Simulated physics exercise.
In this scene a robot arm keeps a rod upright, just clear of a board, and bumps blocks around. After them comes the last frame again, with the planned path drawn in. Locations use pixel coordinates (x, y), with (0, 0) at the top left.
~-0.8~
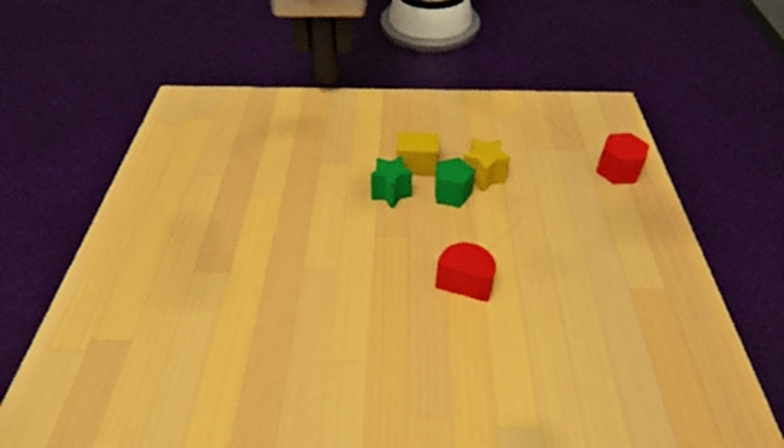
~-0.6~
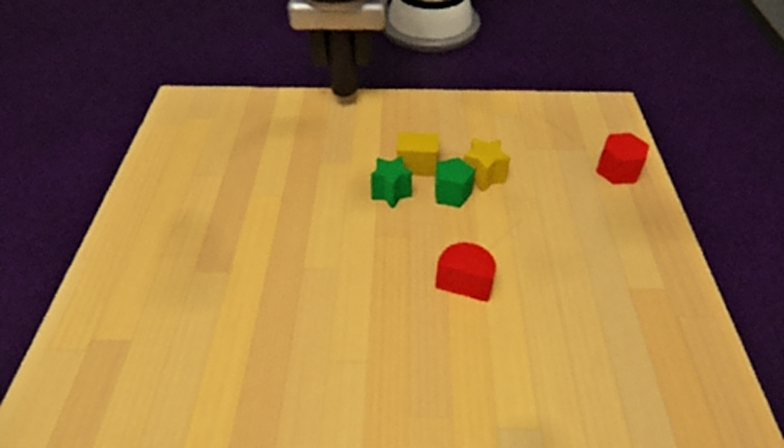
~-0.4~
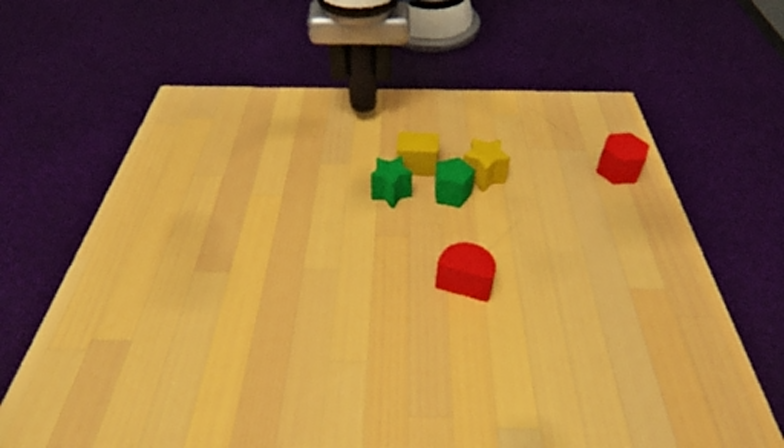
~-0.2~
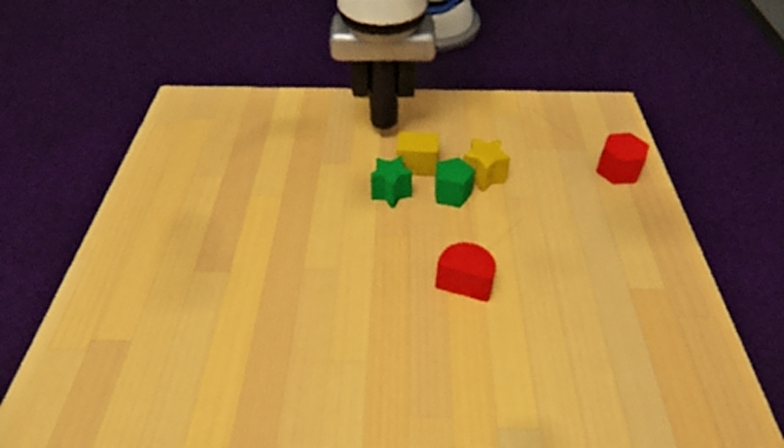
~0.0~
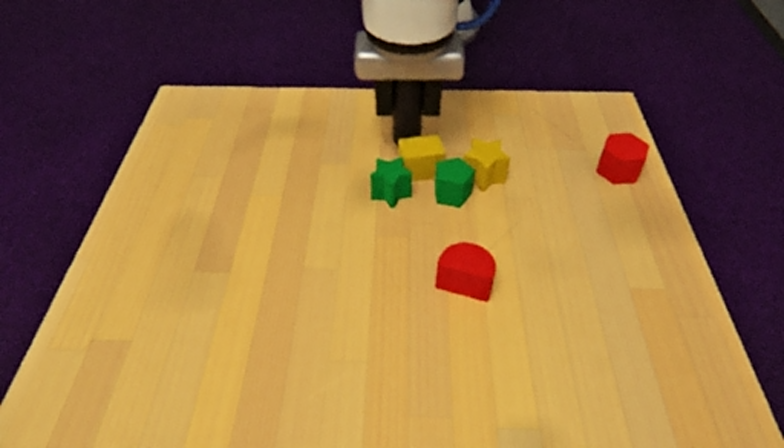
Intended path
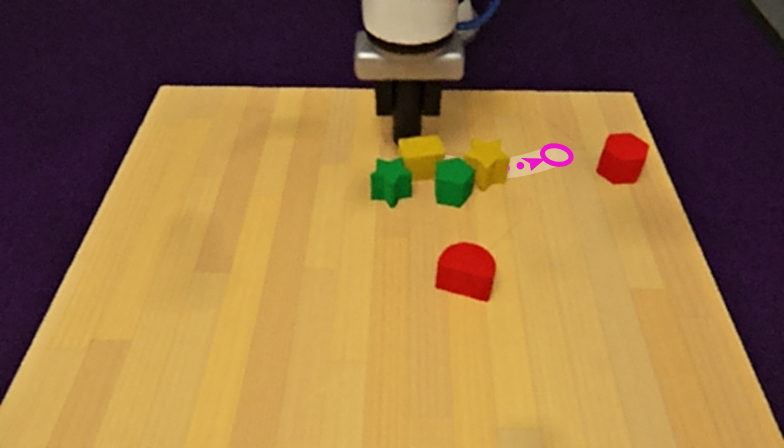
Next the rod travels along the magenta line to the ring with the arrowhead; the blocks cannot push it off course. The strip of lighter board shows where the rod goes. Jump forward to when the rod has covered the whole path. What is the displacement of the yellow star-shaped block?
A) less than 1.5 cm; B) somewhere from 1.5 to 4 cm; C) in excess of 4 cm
The answer is C.
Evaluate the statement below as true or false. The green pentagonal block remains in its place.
The statement is false.
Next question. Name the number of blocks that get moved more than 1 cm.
I predict three or more.
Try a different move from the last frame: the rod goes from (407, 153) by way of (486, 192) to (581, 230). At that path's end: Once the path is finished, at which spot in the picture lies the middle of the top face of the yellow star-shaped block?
Close to (525, 157).
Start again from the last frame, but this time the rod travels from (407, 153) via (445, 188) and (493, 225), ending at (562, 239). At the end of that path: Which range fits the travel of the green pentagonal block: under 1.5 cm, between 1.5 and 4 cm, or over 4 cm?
If I had to pick, the green pentagonal block travels beyond 4 cm here.
Drawn move, from (407, 153) by way of (456, 167) and (510, 168) to (557, 155).
What follows on the original path. One third of the way, rod (458, 155); yellow oblong (447, 161), turned 15° clockwise; green pentagonal block (465, 185), turned 25° clockwise; yellow star-shaped block (492, 153).
Two thirds of the way, rod (513, 155); yellow oblong (447, 161), turned 20° clockwise; green pentagonal block (465, 186), turned 20° clockwise; yellow star-shaped block (536, 160), turned 35° clockwise.
At the end, rod (560, 143); green star-shaped block still; yellow oblong (447, 161), turned 20° clockwise; green pentagonal block (465, 186), turned 20° clockwise; yellow star-shaped block (543, 160), turned 60° clockwise.
